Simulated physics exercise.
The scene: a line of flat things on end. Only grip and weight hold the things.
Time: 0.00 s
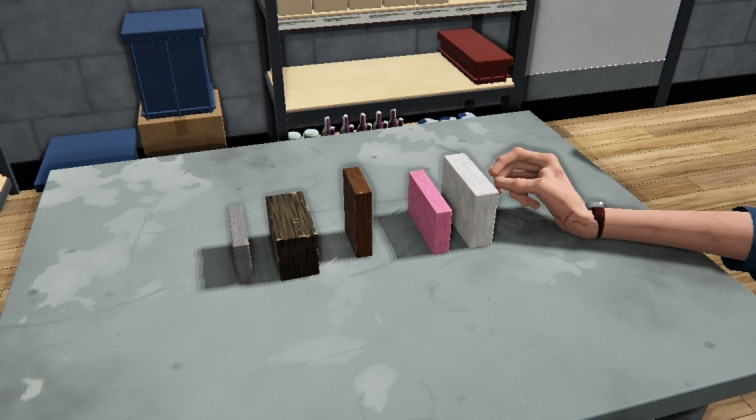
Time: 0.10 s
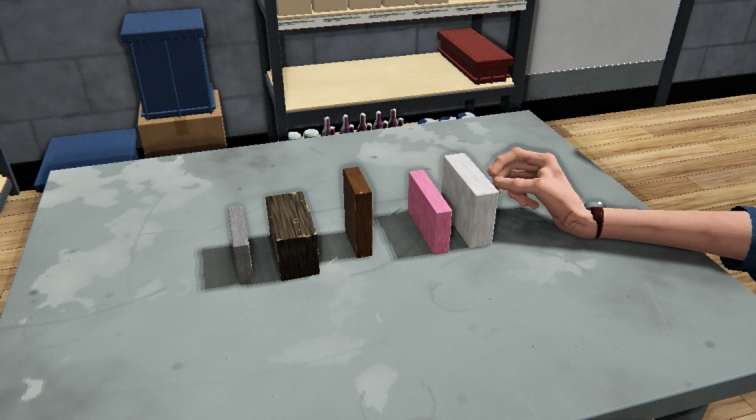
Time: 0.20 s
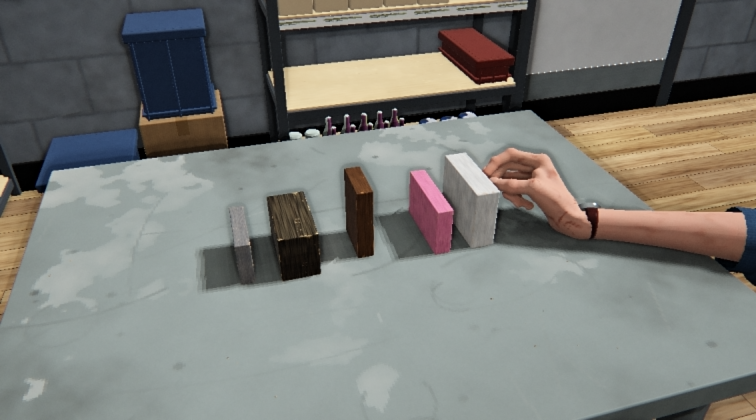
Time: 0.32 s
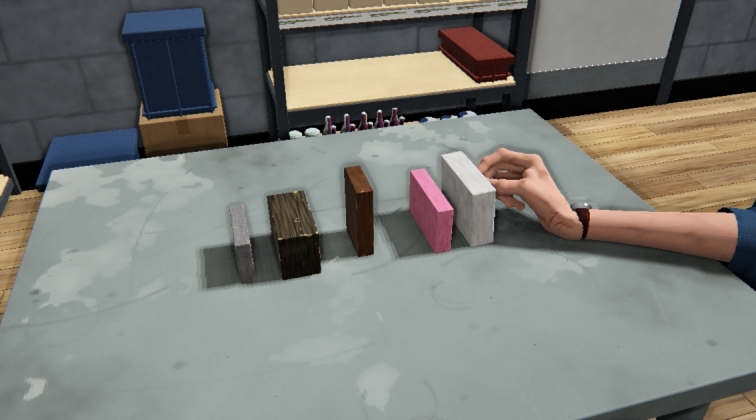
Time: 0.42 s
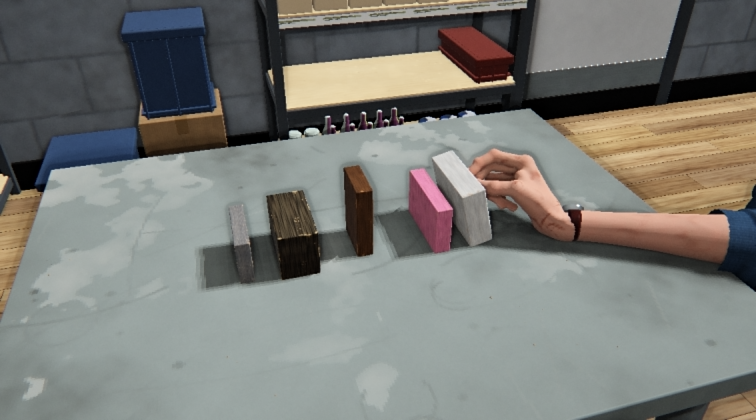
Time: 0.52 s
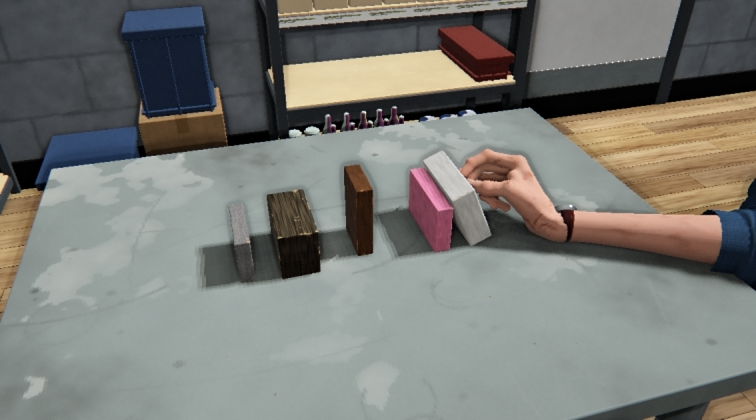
At first, five flat pieces stand on end in a row on a grey table, with a hand beside the white board at the right. The fingers move in to the board and push it, slightly and then further, tilting it left toward the pink block, while the other pieces stay still.
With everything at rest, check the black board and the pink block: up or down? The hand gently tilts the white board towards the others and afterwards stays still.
The black board is up. The pink block is down.
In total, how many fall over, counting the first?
That makes 2 altogether.
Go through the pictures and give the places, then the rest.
The first picture shows black board (292, 235); pink block (428, 211).
The second picture shows brown block (358, 212).
The third picture shows brown block (359, 212).
The fourth picture shows white board 4° over; brown block (359, 211).
The fifth picture shows white board 13° over; brown block (359, 211).
The sixth picture shows white board 23° over; black board (293, 233); pink block (429, 209).
After 0.72 s, white board 47° over; pink block turned 34° from how it was put near (415, 211).
After 0.82 s, white board 71° over; pink block on its side near (397, 228).
In the end (1.7 s), toppled on the table, pink block; the other 2 unmoved. At the end, from the last picture's camera, black board near (293, 233), pink block near (397, 228).
